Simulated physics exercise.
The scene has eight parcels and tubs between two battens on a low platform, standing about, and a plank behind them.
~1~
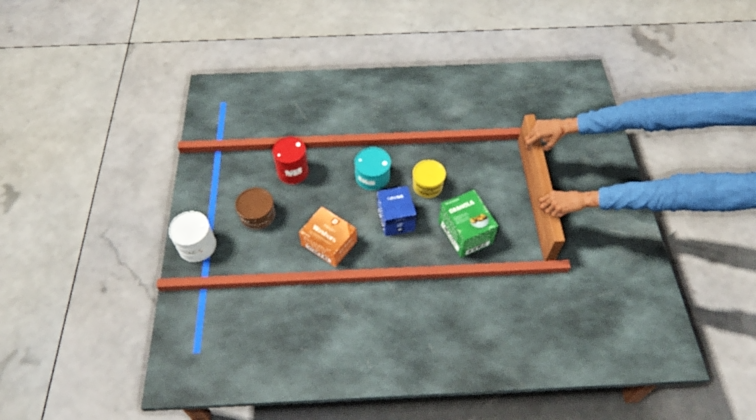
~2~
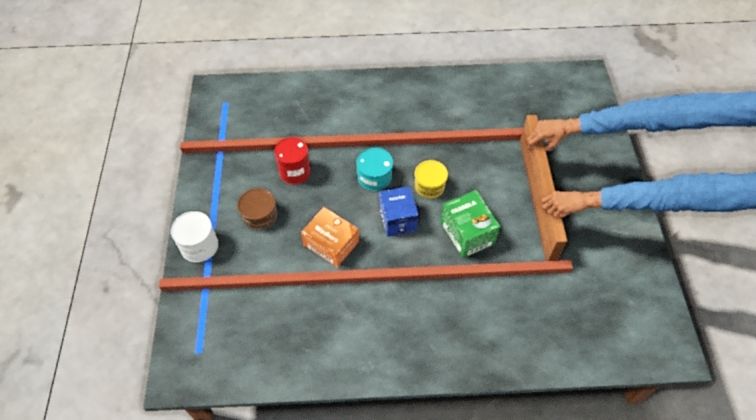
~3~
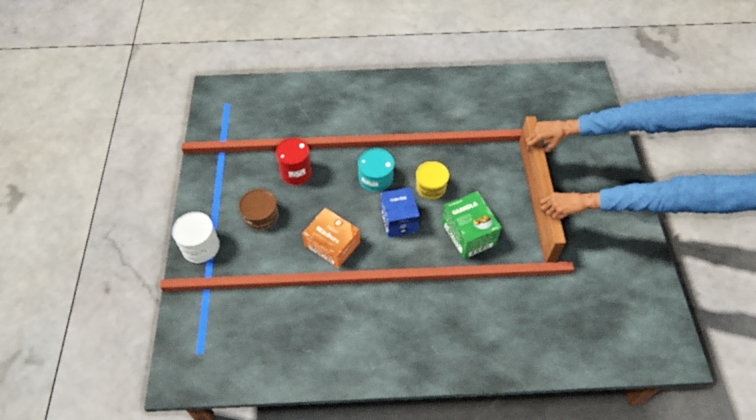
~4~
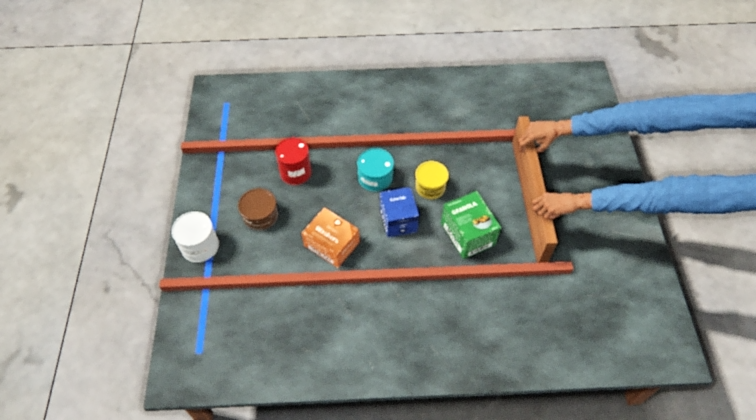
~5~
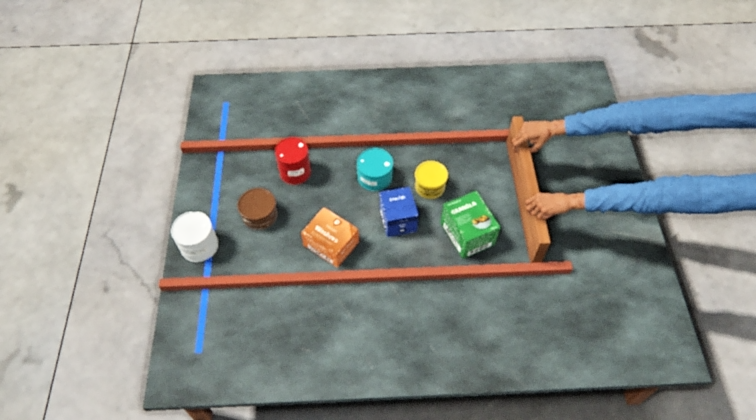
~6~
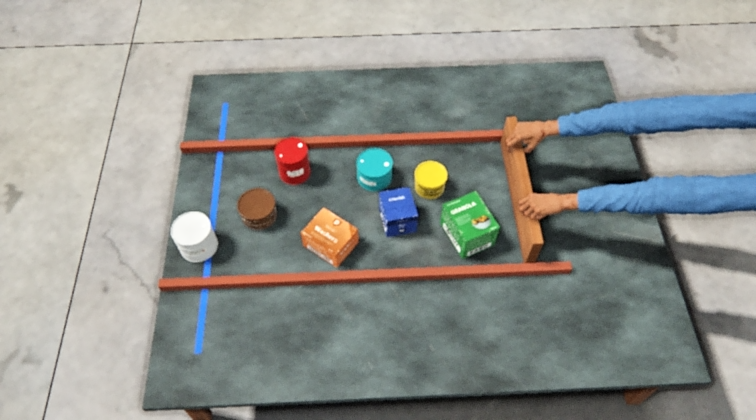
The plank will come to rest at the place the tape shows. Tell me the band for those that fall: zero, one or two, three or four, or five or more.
The tally of those that come down is above four.
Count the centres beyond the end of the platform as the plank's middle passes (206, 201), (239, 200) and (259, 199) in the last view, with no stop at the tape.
In order of the places given, that's 5, 2 and 1.
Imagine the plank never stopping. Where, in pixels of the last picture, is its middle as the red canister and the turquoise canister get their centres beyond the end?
Middle approx. at (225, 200), then approx. at (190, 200).
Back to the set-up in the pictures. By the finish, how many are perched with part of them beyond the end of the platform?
Number: 0.
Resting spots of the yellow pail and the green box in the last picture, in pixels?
They come to rest around (197, 196) and (188, 232).
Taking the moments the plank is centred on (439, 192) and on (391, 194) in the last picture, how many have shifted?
Counts: 3 / 5.
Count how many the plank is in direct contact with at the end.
3.
Early on, none off yet; white canister at rest near (195, 237); brown pail at rest near (258, 210); red canister at rest near (293, 161).
A while later, none off yet; white canister travelled about its own width near (168, 234); brown pail travelled well along near (185, 206); red canister travelled well along near (219, 164).
Finally, the number that fall off is five or more; lost, blue box, orange box, red canister, brown pail and white canister.
